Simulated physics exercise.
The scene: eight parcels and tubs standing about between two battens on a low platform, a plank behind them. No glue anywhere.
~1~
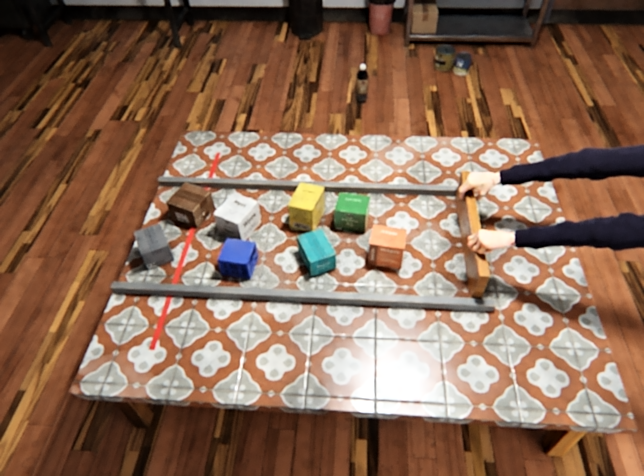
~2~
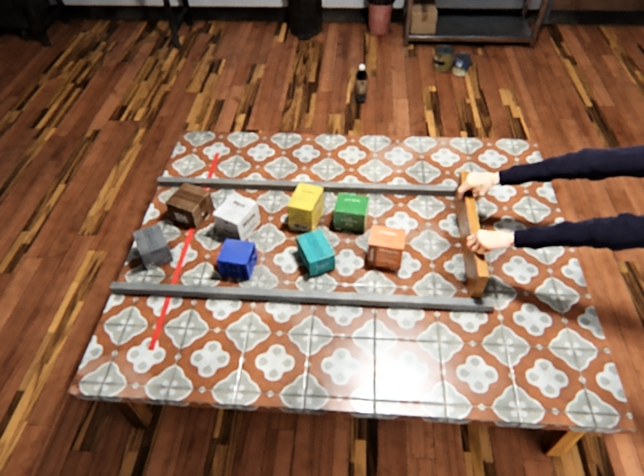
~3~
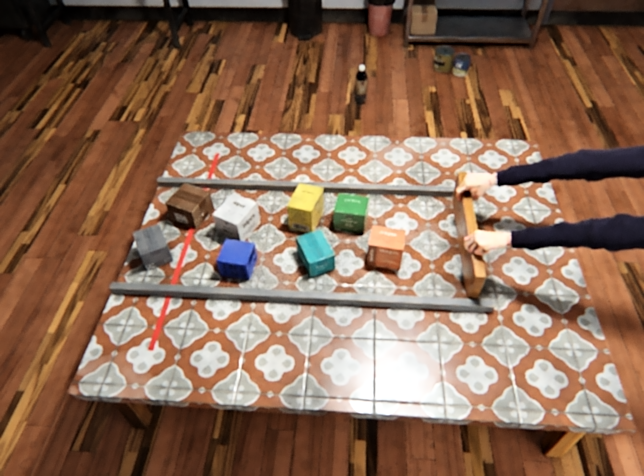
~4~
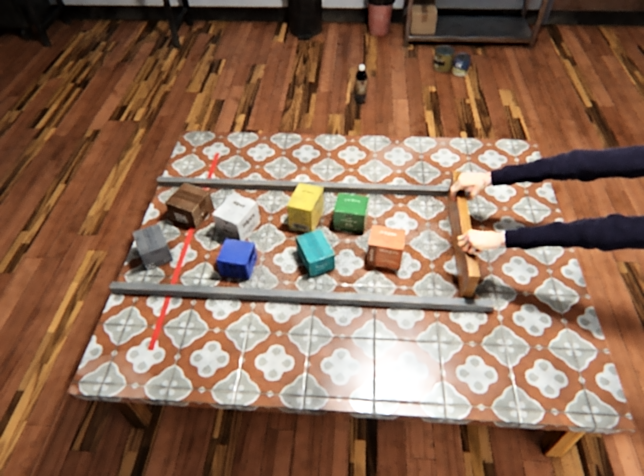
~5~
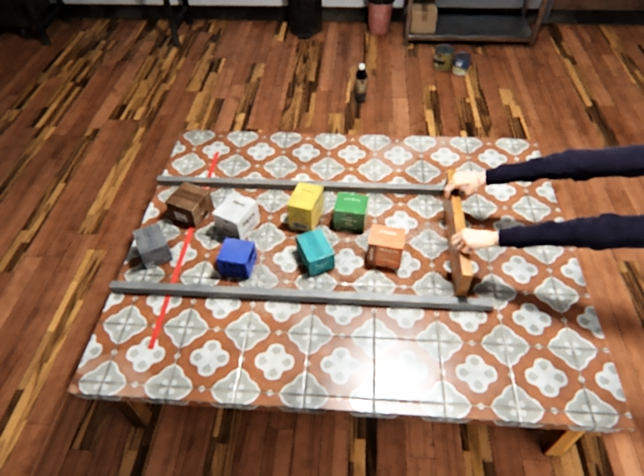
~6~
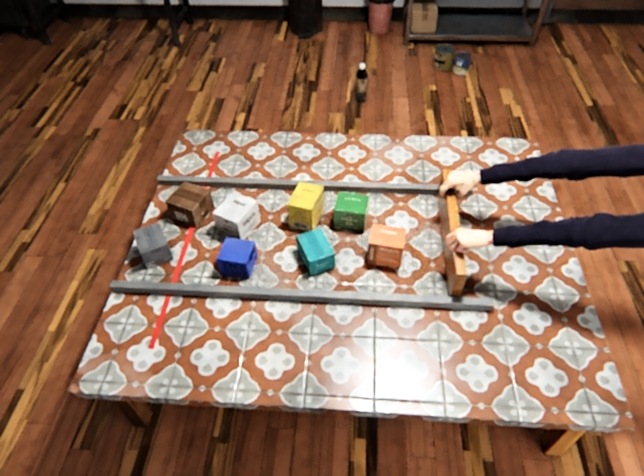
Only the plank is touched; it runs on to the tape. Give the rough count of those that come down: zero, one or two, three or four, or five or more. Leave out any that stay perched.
As it turns out, the number that fall off is three or four.
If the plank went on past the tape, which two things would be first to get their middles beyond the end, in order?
The order is the grey box, then the brown box.
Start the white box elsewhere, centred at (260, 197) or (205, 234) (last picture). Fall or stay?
In that order, it drops off; is kept.
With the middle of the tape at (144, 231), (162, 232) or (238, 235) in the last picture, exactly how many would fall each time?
Try by try, 8, 6 and 0.
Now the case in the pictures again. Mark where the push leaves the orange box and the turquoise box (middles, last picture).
The orange box stops around (165, 239); the turquoise box around (132, 252).
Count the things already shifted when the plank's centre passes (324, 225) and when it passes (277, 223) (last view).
The counts are 4 and 7.
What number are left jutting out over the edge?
That would be 2.
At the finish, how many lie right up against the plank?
It touches 2.
Early on, none off yet; grey box at rest near (153, 245); brown box at rest near (190, 204); white box at rest near (237, 217).
A while later, none off yet; grey box at rest near (153, 245); brown box at rest near (190, 204); white box travelled a little near (225, 218).
Further along, none off yet; grey box travelled about its own width near (127, 244); brown box travelled about its own width near (159, 195); white box travelled well along near (163, 220).
Finally, the number that fall off is three or four; lost, blue crate, white box, brown box and grey box.
